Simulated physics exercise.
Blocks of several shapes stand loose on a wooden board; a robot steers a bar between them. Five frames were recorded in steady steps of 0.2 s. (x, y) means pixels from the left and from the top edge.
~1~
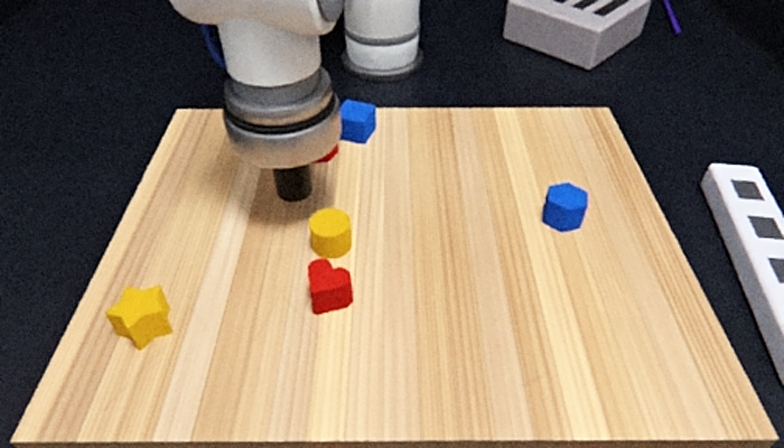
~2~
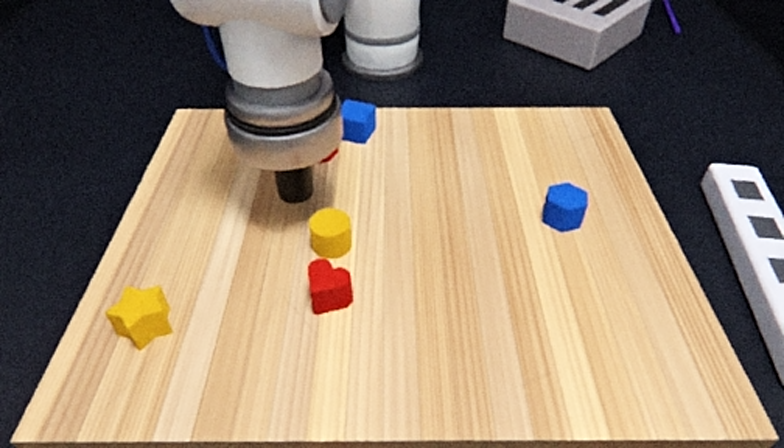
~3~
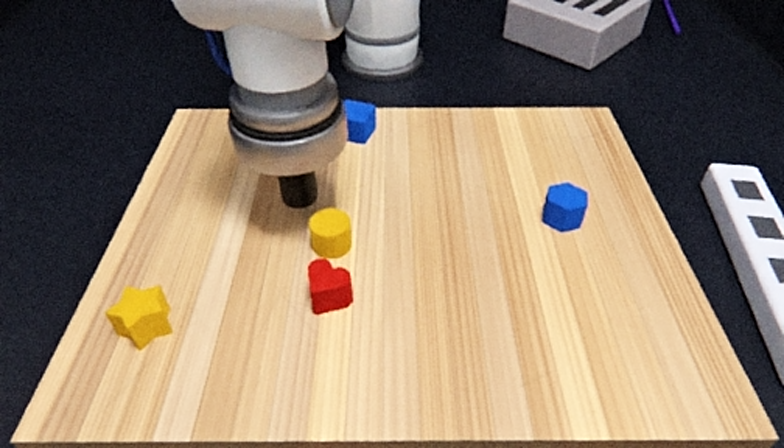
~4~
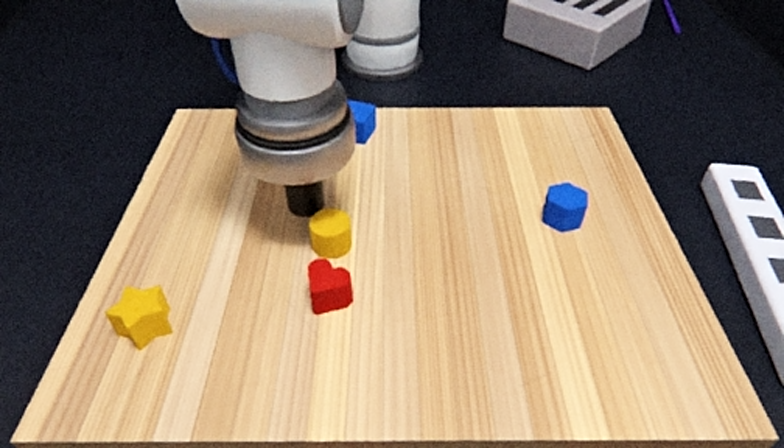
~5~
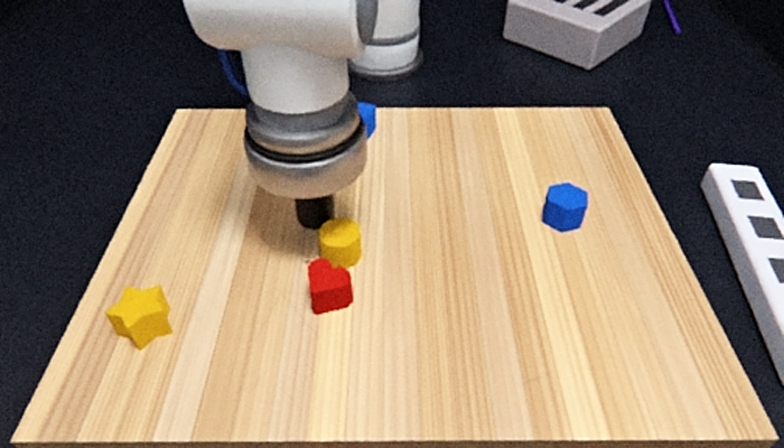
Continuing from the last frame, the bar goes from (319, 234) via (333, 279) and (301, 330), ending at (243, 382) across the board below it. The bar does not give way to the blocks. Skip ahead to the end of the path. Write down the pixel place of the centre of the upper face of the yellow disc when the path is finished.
Around pixel (372, 267).
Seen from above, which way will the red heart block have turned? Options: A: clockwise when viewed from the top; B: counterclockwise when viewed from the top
I choose B.
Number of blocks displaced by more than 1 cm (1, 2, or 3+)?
I expect two blocks to be moved by more than 1 cm.
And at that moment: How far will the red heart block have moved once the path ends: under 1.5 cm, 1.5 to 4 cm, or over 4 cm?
It moves more than 4 cm.
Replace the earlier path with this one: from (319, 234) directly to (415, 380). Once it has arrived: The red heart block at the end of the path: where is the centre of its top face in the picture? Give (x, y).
I'd place it at (326, 295), taking the centre of its top.
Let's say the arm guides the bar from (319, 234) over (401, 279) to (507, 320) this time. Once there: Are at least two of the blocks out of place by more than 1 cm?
I believe not.
On the path given first. One third of the way, bar at (331, 263); red heart block at (328, 288); yellow disc at (371, 264).
Two thirds of the way, bar at (297, 315); red heart block at (324, 328), turned 85° anticlockwise; yellow disc at (372, 267).
At the end, bar at (238, 366); red heart block at (322, 329), turned 90° anticlockwise; yellow disc at (372, 267).
